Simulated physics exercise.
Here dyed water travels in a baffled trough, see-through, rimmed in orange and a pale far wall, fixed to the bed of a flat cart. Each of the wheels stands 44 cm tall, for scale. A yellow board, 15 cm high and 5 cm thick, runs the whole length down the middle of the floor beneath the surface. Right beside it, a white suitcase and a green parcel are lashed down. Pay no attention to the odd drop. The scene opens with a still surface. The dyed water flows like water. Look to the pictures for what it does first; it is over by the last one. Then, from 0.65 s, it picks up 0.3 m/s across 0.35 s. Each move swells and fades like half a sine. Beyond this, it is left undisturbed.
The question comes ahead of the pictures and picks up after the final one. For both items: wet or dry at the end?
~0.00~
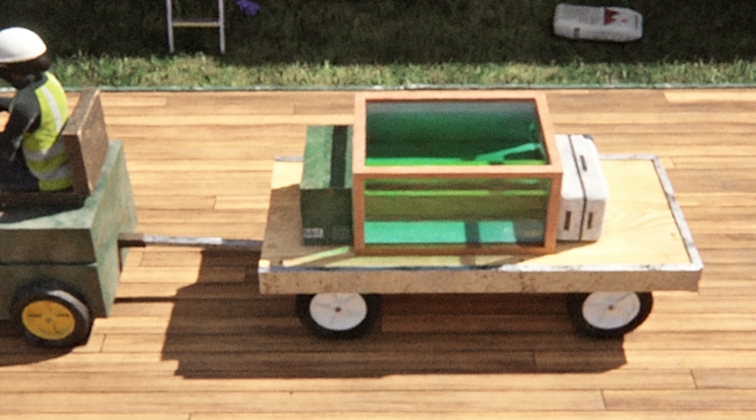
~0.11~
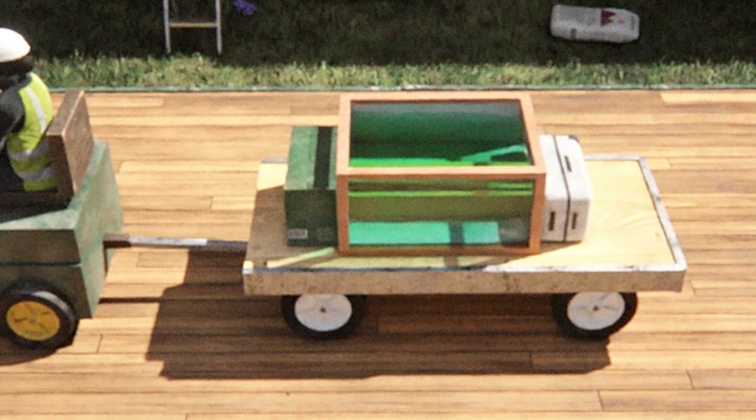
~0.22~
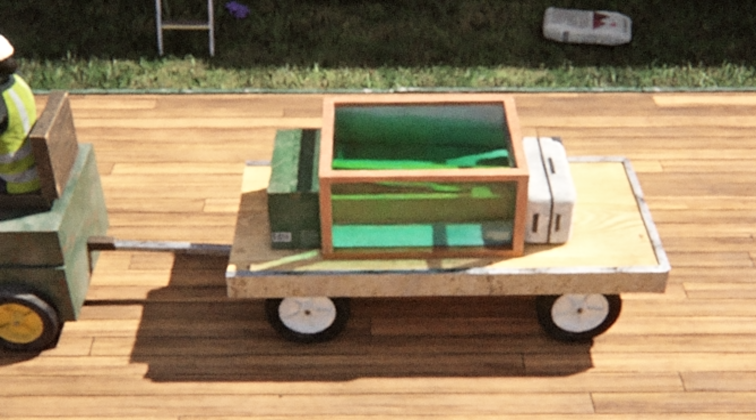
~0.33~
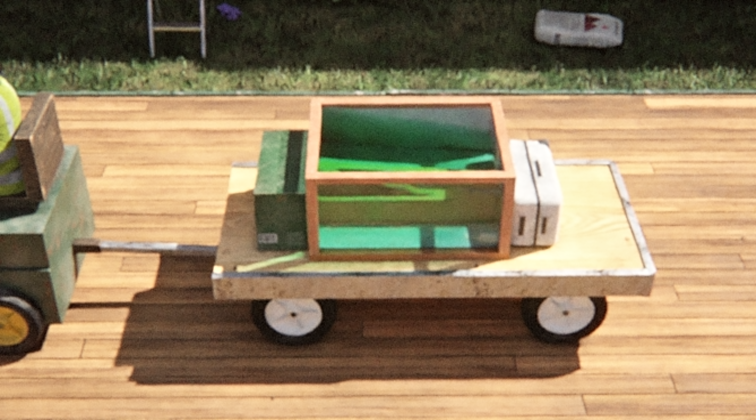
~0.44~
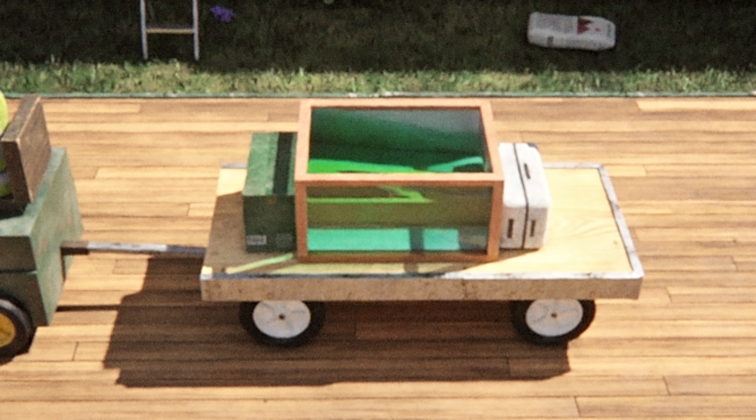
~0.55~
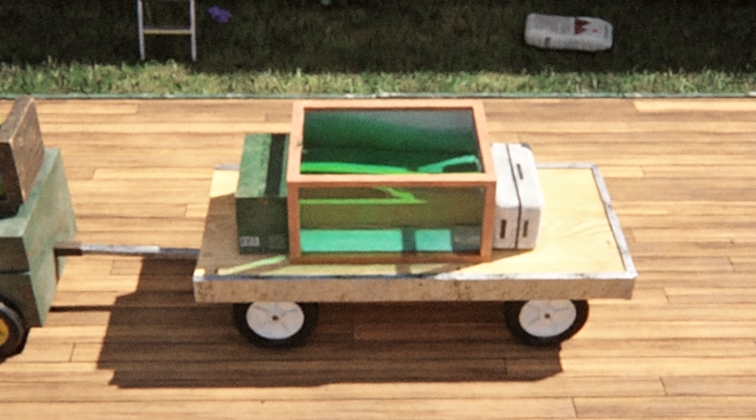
First the white suitcase, which is hit; then the green parcel, which is hit.
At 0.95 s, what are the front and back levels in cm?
At the front 30 cm, at the back 50 cm.
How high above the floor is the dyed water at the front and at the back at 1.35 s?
Front level 36 cm, back level 38 cm.
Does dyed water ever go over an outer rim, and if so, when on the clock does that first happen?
1.4 s.
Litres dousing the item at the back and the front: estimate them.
Roughly 3 L and 2 L, in that order.
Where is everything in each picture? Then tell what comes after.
The first frame shows level at the front (379, 118); level at the back (522, 118); still flat; board top at (452, 182); the front is on the left, levels are read along the far wall; the white suitcase stands at the back; the green parcel stands at the front; a wheel hub at (612, 311).
The second frame shows level at the front (364, 119); level at the back (507, 119); still flat.
The third frame shows level at the front (348, 114); level at the back (490, 128); rising 7° towards the front.
The fourth frame shows level at the front (335, 111); level at the back (477, 135); rising 11° towards the front.
The fifth frame shows level at the front (324, 112); level at the back (466, 137); rising 12° towards the front.
The sixth frame shows level at the front (317, 116); level at the back (459, 136); rising 9° towards the front; a wheel hub at (548, 320).
By 0.95 s front 30 cm, middle 37 cm, back 50 cm above the floor; no loss so far.
By 1.35 s front 37 cm, middle 38 cm, back 39 cm above the floor; the loss stands at 1 per cent, over the back.
By 1.85 s front 42 cm, middle 36 cm, back 29 cm above the floor; the loss stands at 2 per cent, over the back.
By 3.98 s the loss stands at 3 per cent, over the back and the front; the white suitcase has caught 3 litres and the green parcel 2 litres.
